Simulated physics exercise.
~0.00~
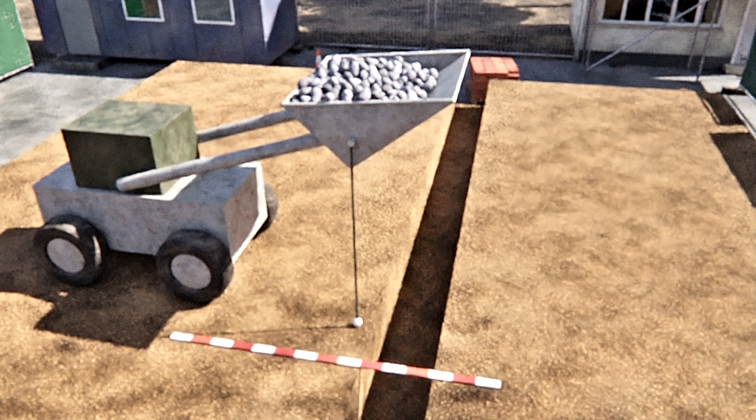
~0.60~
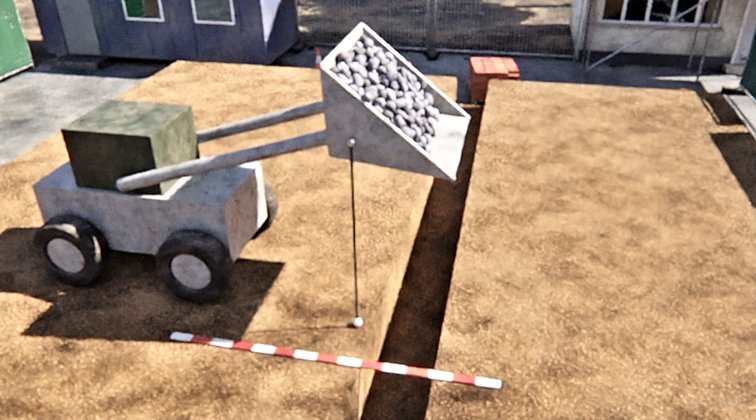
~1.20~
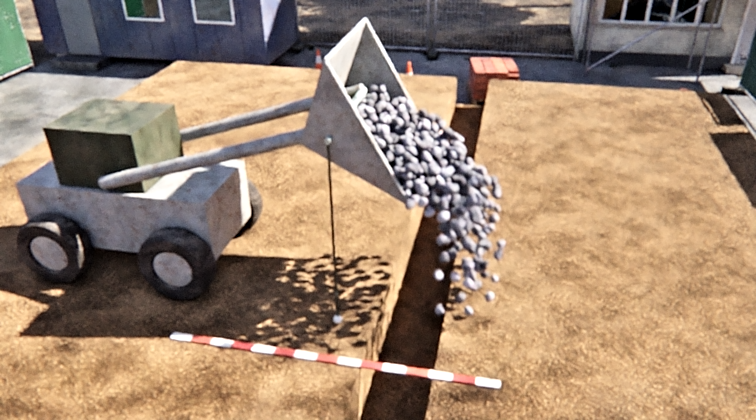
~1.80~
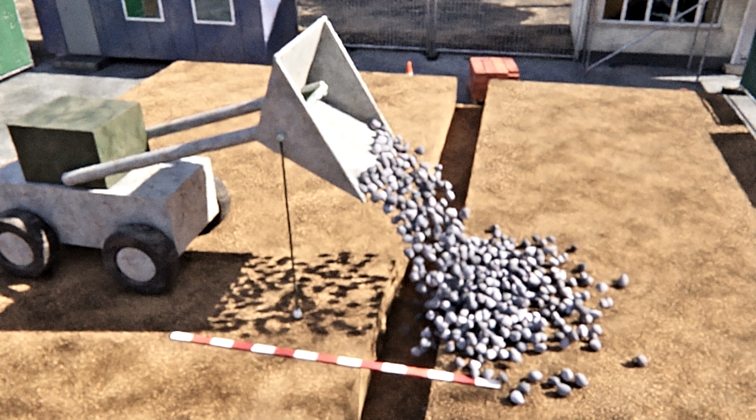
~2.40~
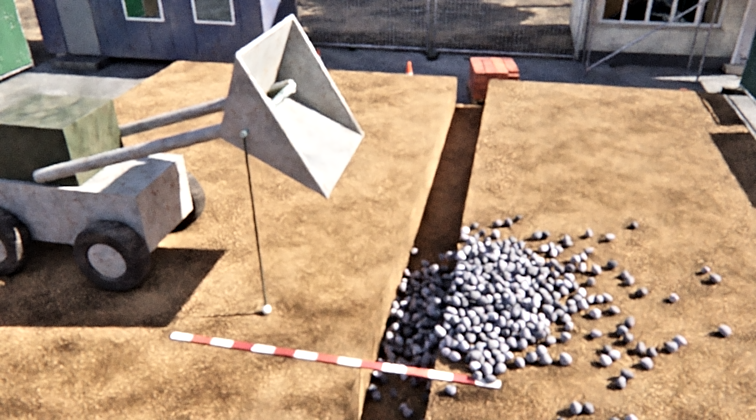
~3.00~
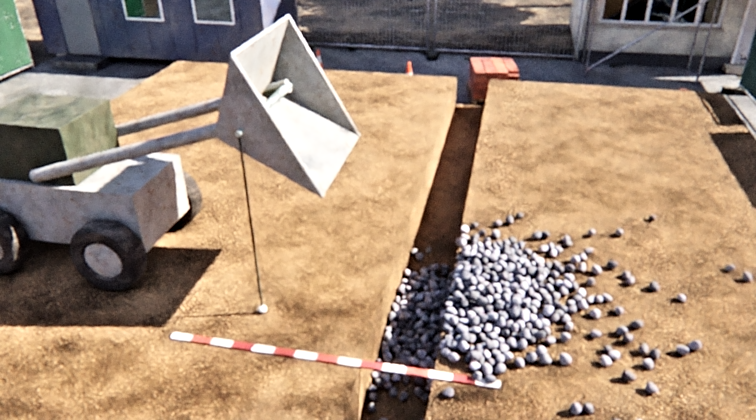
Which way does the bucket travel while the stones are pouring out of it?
It moves to the left, as the loader backs away from the trench.
Grey stones pouring from a loader's tipping bucket as it backs left, ending heaped in a trench and scattered beyond it.
